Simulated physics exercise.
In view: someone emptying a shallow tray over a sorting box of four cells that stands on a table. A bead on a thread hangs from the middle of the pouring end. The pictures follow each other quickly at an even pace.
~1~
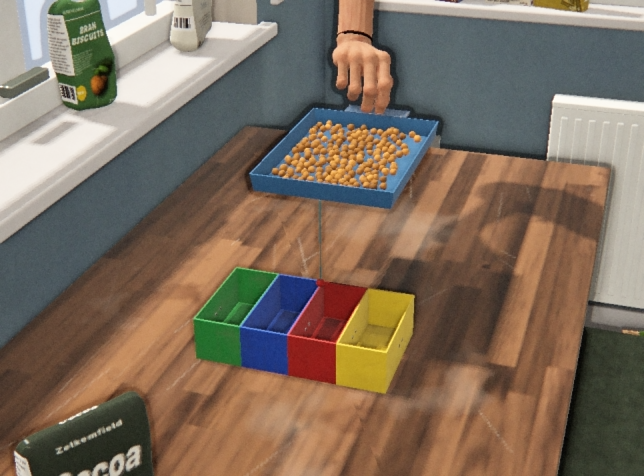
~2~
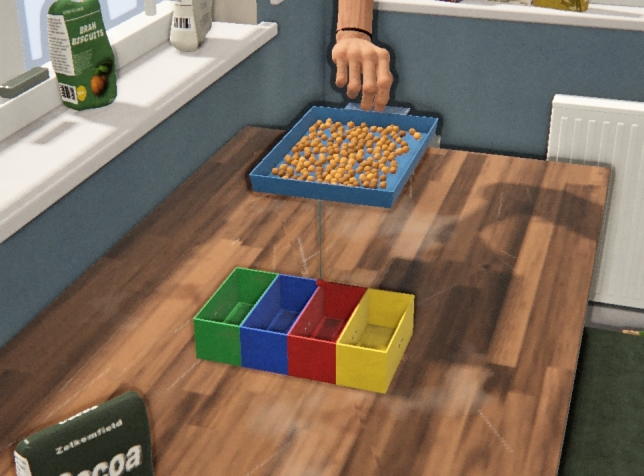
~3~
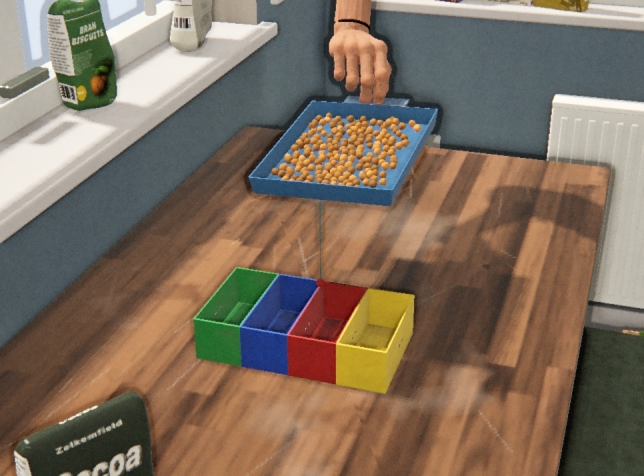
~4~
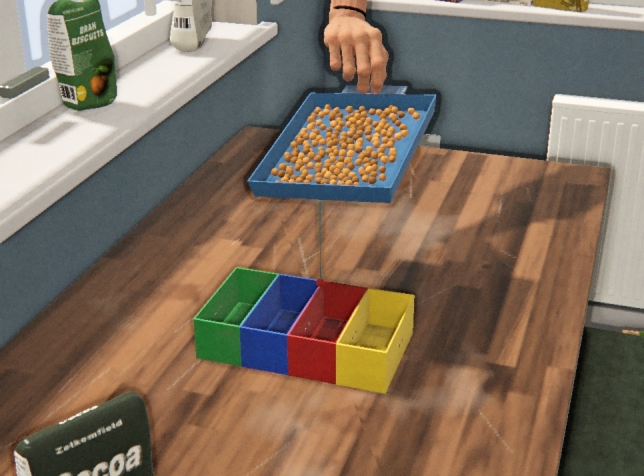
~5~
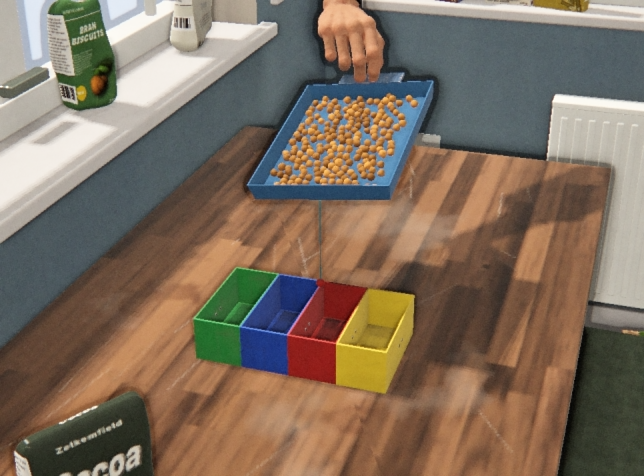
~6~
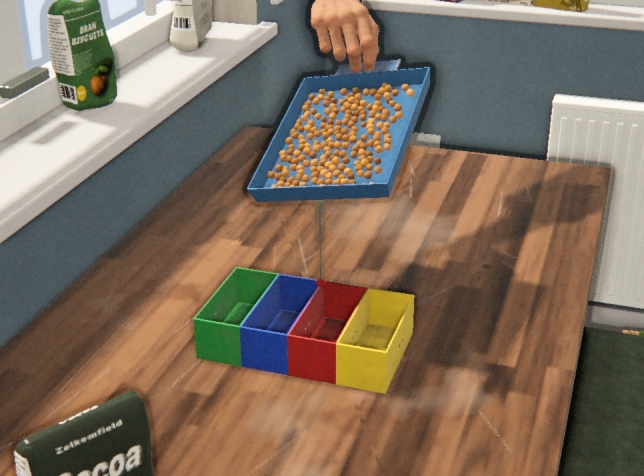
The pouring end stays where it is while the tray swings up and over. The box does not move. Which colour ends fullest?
It favours the green compartment.
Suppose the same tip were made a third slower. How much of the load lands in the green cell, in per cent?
Close to 80 per cent.
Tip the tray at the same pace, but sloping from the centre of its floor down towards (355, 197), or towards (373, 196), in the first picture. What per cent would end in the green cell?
About 0 and 0 per cent.
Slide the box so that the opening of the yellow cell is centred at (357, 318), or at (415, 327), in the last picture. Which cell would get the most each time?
At the first place the blue cell, at the second green.
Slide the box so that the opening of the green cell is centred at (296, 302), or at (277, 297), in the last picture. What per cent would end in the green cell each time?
Near 10 % and 50 %.
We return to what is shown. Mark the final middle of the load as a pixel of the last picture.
At about (248, 325).
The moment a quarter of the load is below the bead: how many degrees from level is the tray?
At some 110 degrees.
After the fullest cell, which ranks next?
In second place: Blue.
Soon after the last picture, tray tipped steeply; all on the tray.
A little later, tray tipped past a quarter turn; most on the tray; a small part in the green cell; a stray few in the blue cell; a small part falling or outside the box.
Later still, tray tipped past a quarter turn; about two thirds in the green cell; about a quarter in the blue cell; a small part falling or outside the box.
At rest, tray tipped past a quarter turn; about two thirds in the green cell; about a quarter in the blue cell; none in the yellow cell; none in the red cell; a small part outside the box.
